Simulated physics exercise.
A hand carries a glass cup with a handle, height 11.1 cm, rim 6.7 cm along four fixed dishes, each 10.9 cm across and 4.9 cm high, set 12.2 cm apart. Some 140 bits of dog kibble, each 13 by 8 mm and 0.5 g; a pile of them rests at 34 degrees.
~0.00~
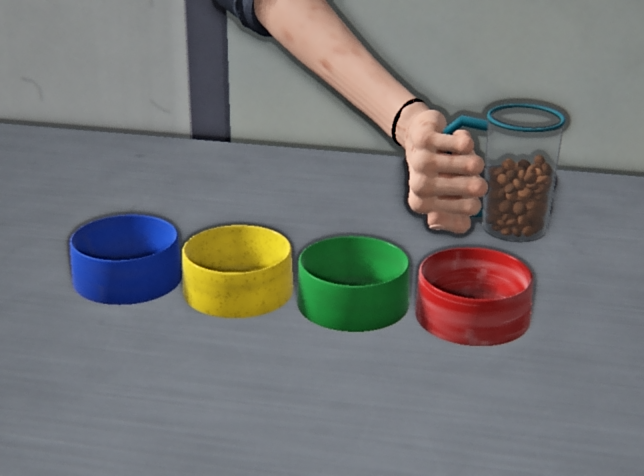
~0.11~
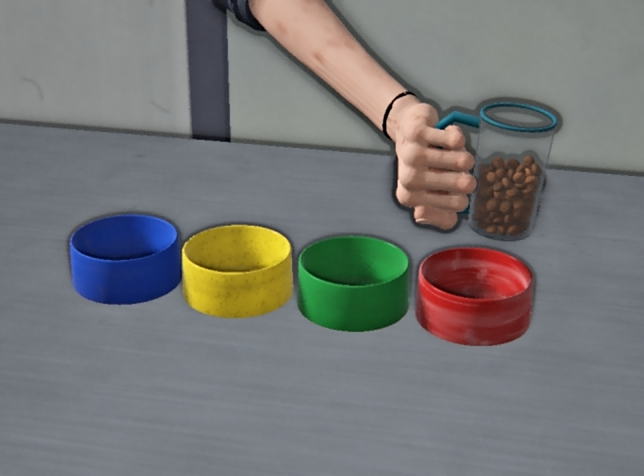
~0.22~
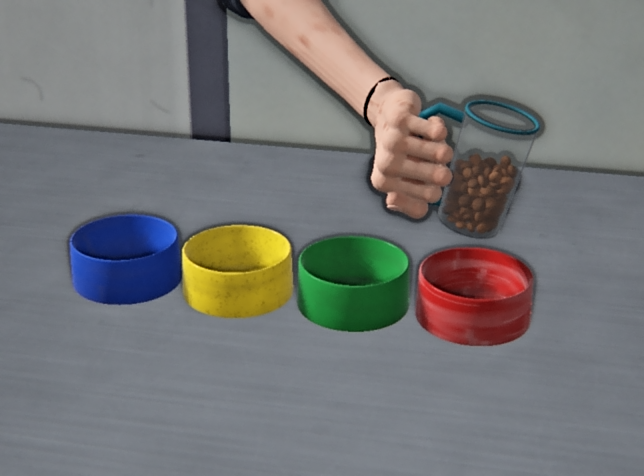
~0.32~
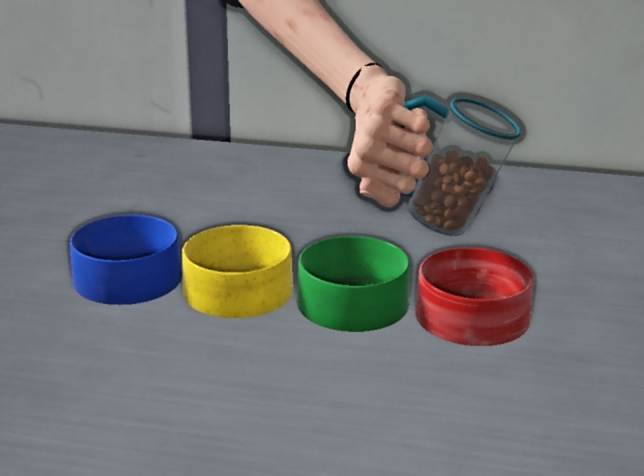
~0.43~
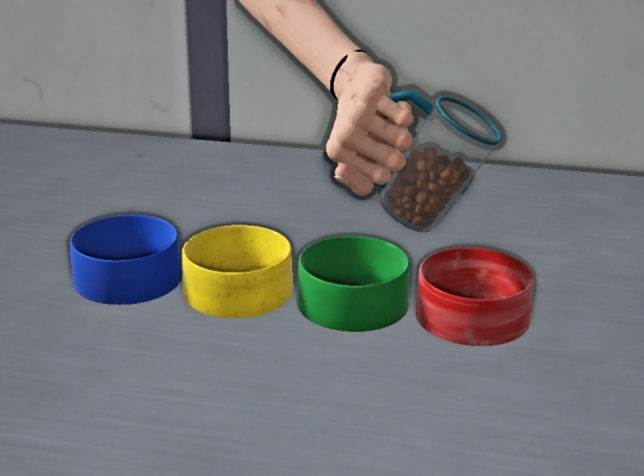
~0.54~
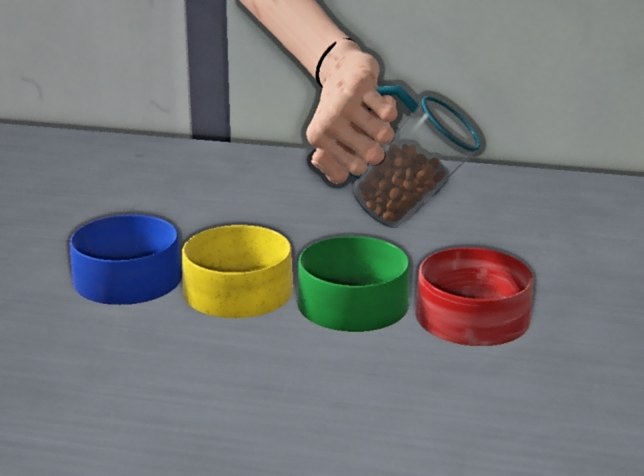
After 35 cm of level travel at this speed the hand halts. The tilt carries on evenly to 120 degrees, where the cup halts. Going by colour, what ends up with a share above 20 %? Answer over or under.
Red under, blue under, green under, yellow over, counter under.
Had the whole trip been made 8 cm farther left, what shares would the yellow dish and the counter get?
Then: Yellow 10; counter 10.
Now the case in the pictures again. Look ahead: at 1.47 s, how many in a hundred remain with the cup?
Roughly 95 per cent.
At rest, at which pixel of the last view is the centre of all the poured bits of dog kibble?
Around (246, 277).
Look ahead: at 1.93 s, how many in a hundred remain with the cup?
Roughly 35 per cent.
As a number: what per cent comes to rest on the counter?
Some 0 per cent.
Then, at 1.10 s, tilt 79 degrees; cup holds 100 %.
Then, at 1.47 s, tilt 107 degrees; cup holds 95 %.
After 1.93 s, tilt 120 degrees; cup holds 35 %, yellow 60 %.
In the end, at 2.8 s, red 0 %, blue 0 %, green 0 %, yellow 100 %, counter 0 %.
